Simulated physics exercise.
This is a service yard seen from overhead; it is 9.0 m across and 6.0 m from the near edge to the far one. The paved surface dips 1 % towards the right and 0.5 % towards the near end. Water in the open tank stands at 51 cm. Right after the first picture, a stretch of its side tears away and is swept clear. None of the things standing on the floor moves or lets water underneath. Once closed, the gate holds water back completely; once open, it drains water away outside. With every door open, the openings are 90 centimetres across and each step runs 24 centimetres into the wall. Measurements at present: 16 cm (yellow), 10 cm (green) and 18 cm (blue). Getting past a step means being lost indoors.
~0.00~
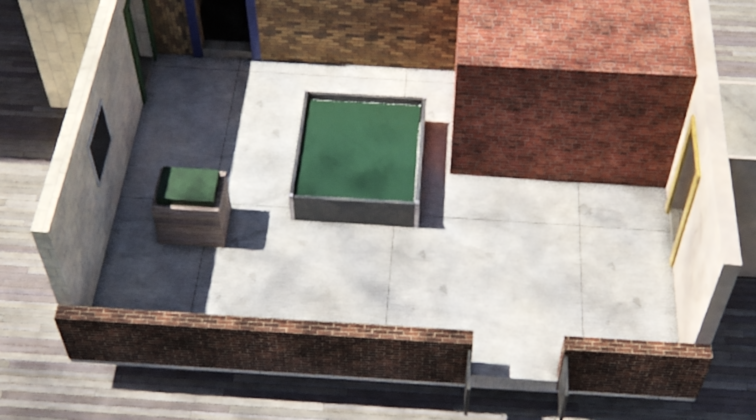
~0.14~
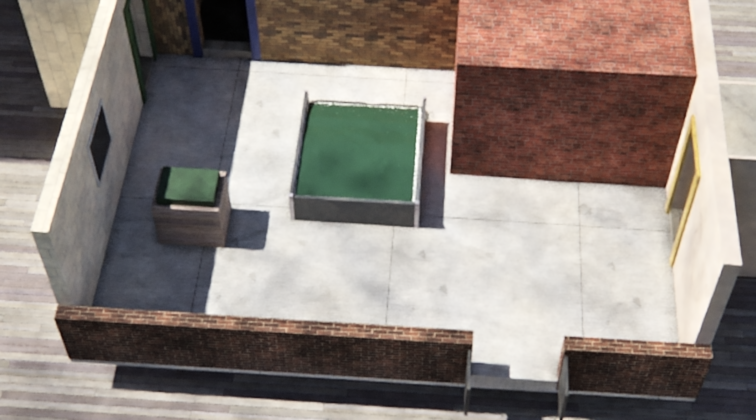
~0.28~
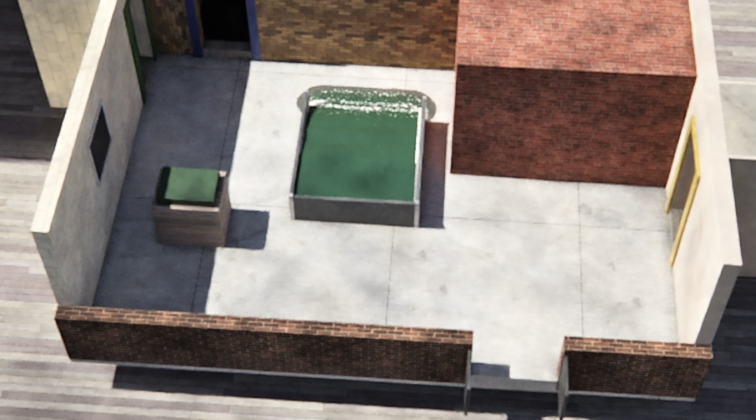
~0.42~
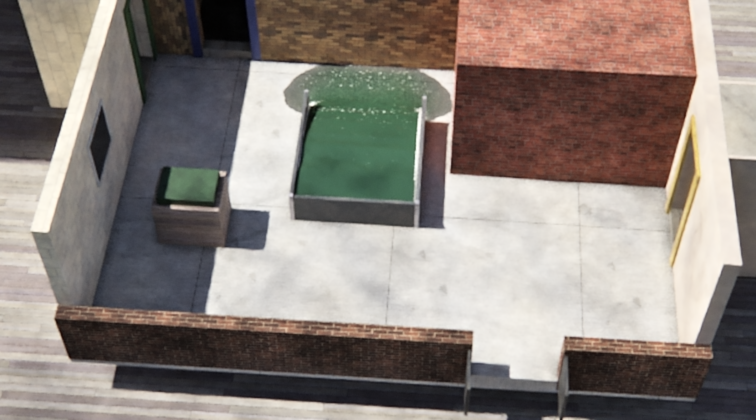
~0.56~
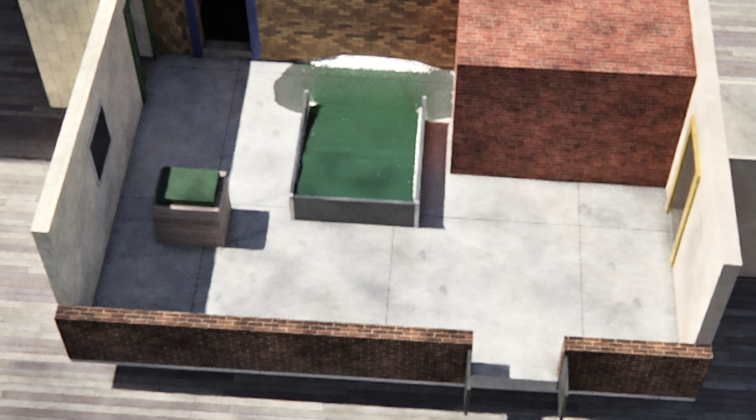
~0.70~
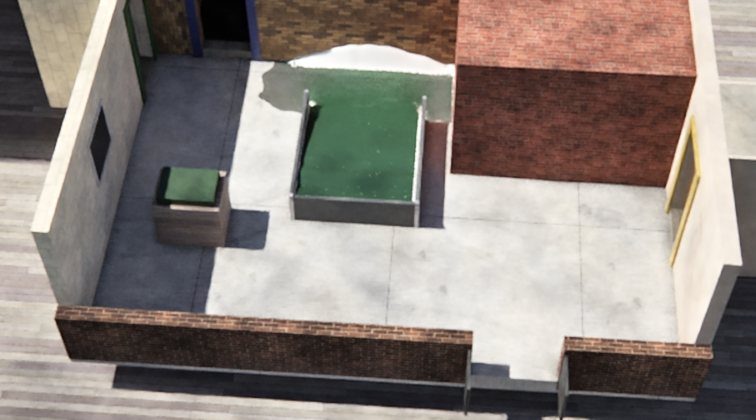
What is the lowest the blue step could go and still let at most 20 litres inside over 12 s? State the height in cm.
About 5.5 cm.
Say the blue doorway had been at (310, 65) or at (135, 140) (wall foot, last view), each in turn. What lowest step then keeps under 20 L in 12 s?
About 22 cm, then about 7.0 cm.
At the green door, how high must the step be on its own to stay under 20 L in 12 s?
The green door needs around 16 cm.
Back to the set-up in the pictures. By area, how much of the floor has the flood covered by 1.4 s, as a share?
Roughly 10 percent of the floor is wet.
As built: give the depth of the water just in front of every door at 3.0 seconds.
Depth at yellow 0 cm, at green 21 cm, at blue 9 cm.
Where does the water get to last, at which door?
Last in line is the yellow one.
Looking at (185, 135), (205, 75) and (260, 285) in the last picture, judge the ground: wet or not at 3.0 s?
Awash, awash, untouched.
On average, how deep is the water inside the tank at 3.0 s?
I'd put it at some 16 centimetres on average.
After 1.4 s water covers 10 % of the floor, deepest (44 cm) near (446, 72); 5 cm at the blue door, 0 litres in over its 18 cm step.
After 3.0 s water covers 30 % of the floor, deepest (30 cm) near (444, 102); 9 cm at the blue door, 0 litres in over its 18 cm step.
After 12.0 s water covers 90 % of the floor, deepest (8 cm) near (622, 371); 5 cm at the blue door, 0 litres in over its 18 cm step.
At the blue door as built, the water arrived by 1.2 s and peaked near 10 cm at 2.8 s.
Run again over the same 12 s with other heights there, 33 litres in over 4.5 cm, 13 litres over 6 cm. The limit of 20 litres is kept from about 5.5 cm up.
